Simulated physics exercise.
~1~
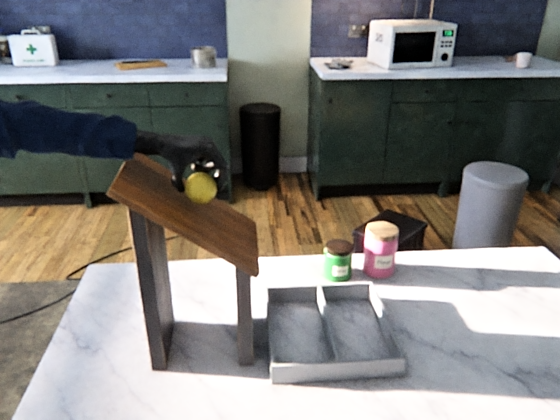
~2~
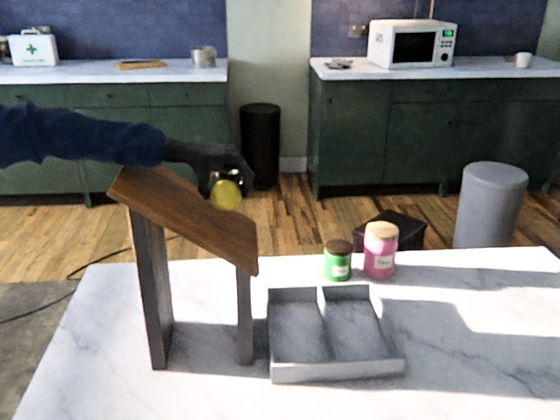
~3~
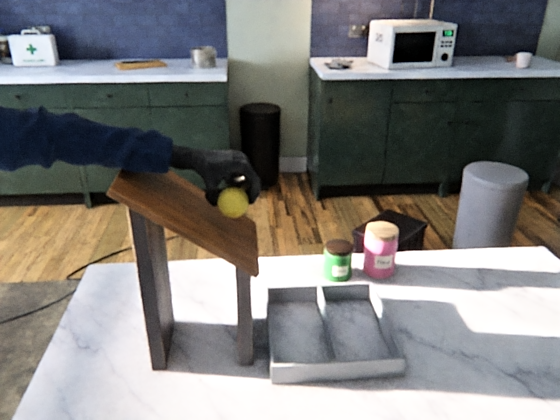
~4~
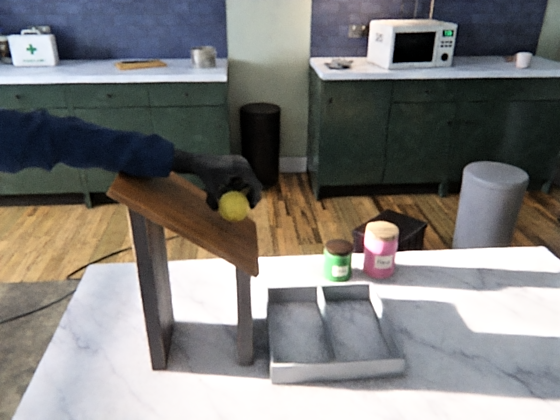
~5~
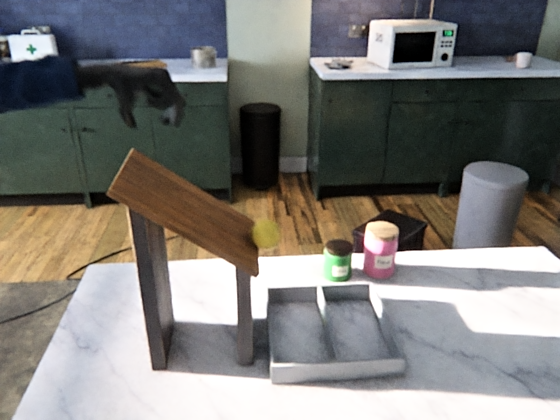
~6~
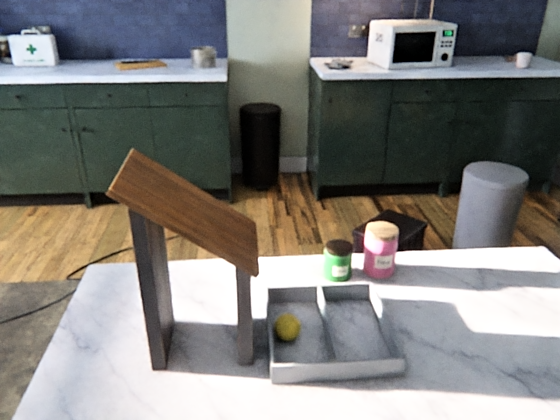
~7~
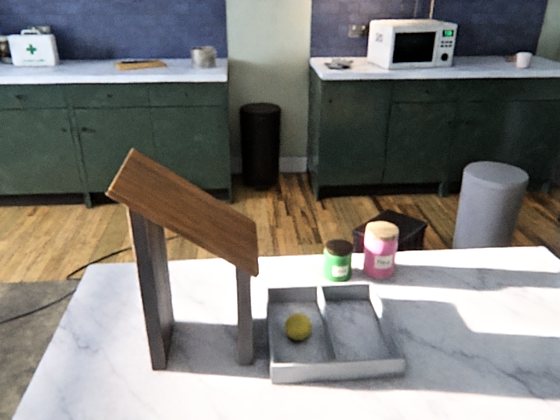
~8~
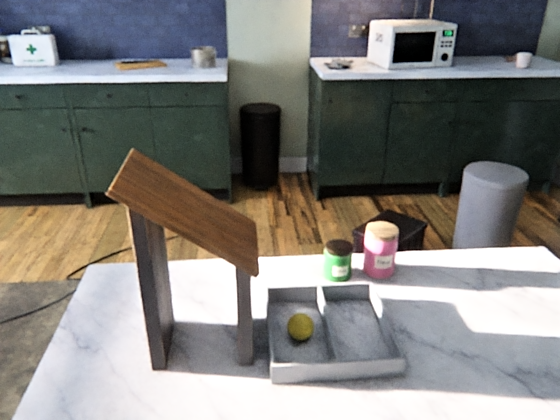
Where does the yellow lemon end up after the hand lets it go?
It comes to rest in the first bay of the tray, the one next to the wooden board.
A yellow lemon, held in a dark-gloved hand, is above a sloping wooden board that stands on a marble table, with an open two-bay tray to its right. The hand carries the lemon to the right and down, along the slope toward the lower end of the board, and pauses there. Then the fingers let go and the arm draws back to the left as the lemon drops off the end. It lands in the nearer bay, beside the board, and shifts slightly right. The lemon ends at rest there, while the green jar and pink jar stay standing behind the tray.
